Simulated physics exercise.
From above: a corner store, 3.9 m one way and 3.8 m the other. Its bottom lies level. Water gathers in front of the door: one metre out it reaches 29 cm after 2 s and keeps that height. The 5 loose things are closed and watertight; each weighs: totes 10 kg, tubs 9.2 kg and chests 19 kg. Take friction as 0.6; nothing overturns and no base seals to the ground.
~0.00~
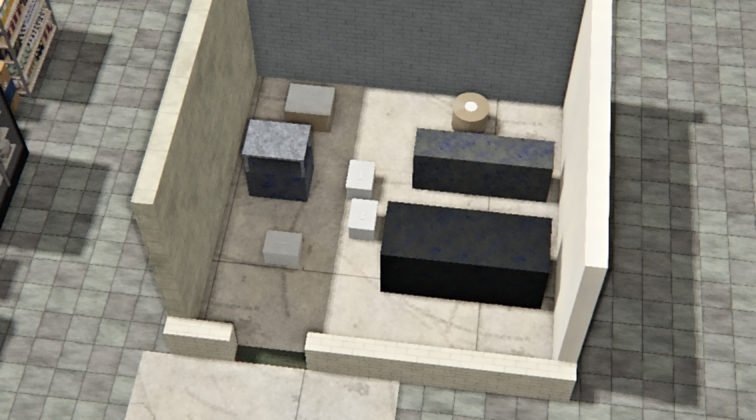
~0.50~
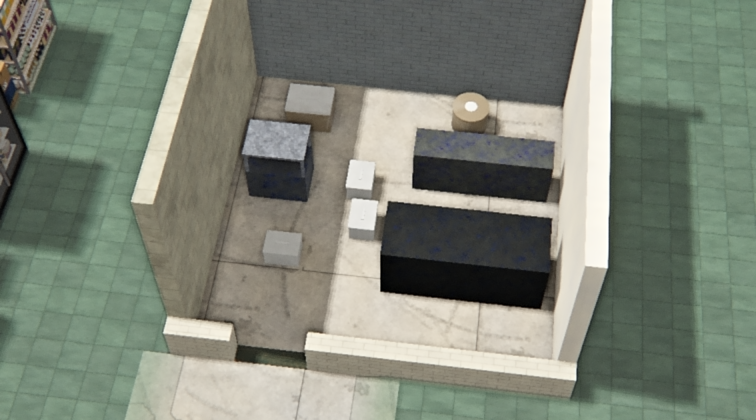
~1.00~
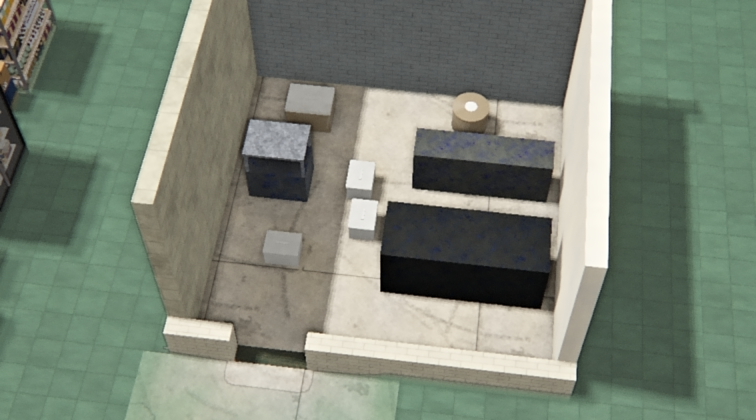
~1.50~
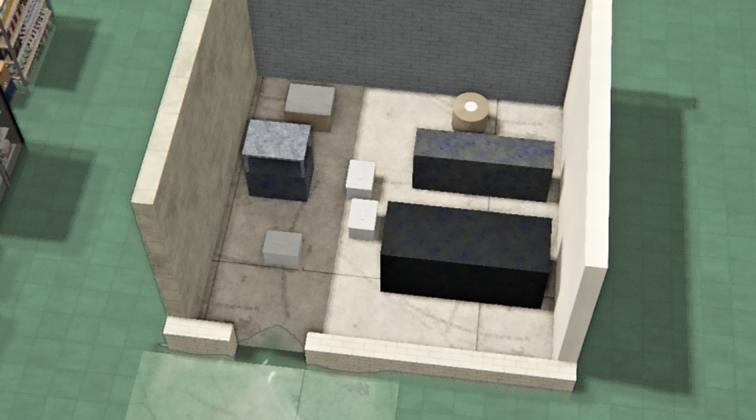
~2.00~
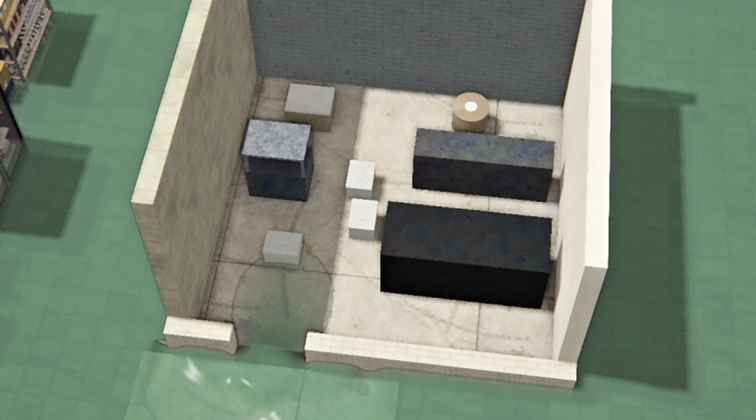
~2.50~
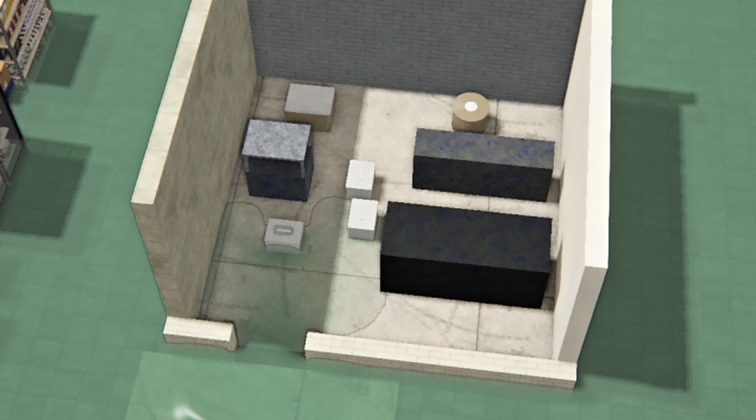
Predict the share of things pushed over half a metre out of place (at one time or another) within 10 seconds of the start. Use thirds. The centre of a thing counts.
It is at least two thirds.
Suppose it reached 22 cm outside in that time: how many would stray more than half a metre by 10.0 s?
In that case 4 of them.
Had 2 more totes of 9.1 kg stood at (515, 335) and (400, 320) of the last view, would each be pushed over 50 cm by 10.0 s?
In turn: Under, under.
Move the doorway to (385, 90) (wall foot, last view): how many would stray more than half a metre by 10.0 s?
In that case 4 of them.
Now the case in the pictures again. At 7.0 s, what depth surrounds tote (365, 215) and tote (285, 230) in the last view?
Roughly 6 and 15 cm.
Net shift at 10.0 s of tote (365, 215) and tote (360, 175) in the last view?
In that order: 150 cm, 250 cm.
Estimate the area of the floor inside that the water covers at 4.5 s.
Some 9.5 m2.
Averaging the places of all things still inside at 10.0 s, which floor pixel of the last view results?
Around (452, 160).
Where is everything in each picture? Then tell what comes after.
In the first picture, a tote at (282, 243), on the bottom; a tote at (361, 175) rests on the ground; 0.0 m2 under water; 0 of 5 have shifted.
In the second picture, a tote at (282, 243), on the bottom; a tote at (361, 175), on the bottom; 0.0 m2 under water; 0 of 5 have shifted.
In the third picture, a tote at (282, 243) rests on the ground; a tote at (361, 175), on the bottom; 0.0 m2 under water; 0 of 5 have shifted.
In the fourth picture, a tote at (282, 243) rests on the ground; a tote at (361, 175) rests on the ground; 0.1 m2 under water; 0 of 5 have shifted.
In the fifth picture, a tote at (282, 243) rests on the ground; a tote at (361, 175) rests on the ground; 1.0 m2 under water; 0 of 5 have shifted.
In the sixth picture, a tote at (284, 231), on the bottom, 16 cm from its start; a tote at (361, 175) rests on the ground; 3.0 m2 under water; 1 of 5 have shifted.
After 3.5 s 2 of 5 are over 50 cm from their spots; 0 afloat.
After 4.5 s 3 of 5 are over 50 cm from their spots; 0 afloat.
After 7.0 s 4 of 5 are over 50 cm from their spots; 2 afloat.
After 10.0 s 4 of 5 are over 50 cm from their spots, and 5 have been at some point; 5 afloat.
